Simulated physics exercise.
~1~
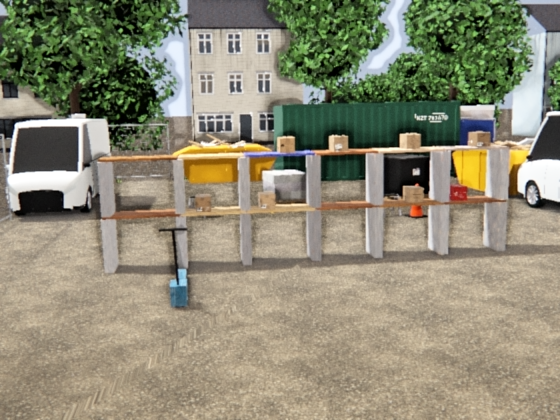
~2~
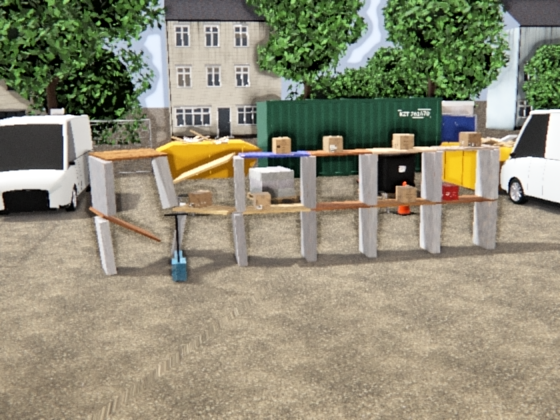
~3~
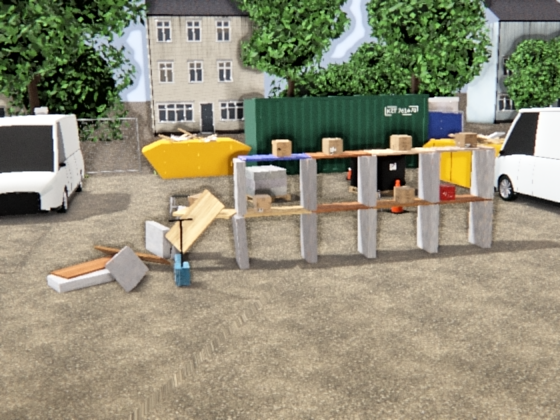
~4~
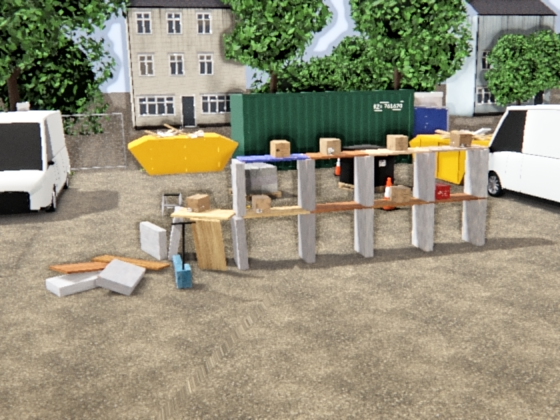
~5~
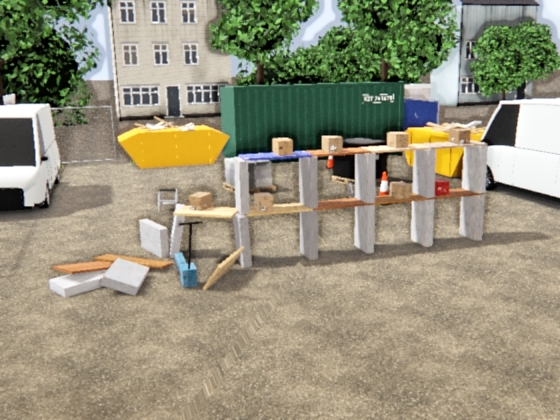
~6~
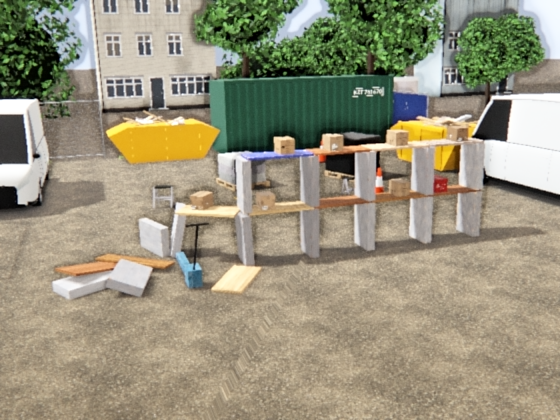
The left end of a two-tier shelf collapses beside a blue jack; the rest stays standing.
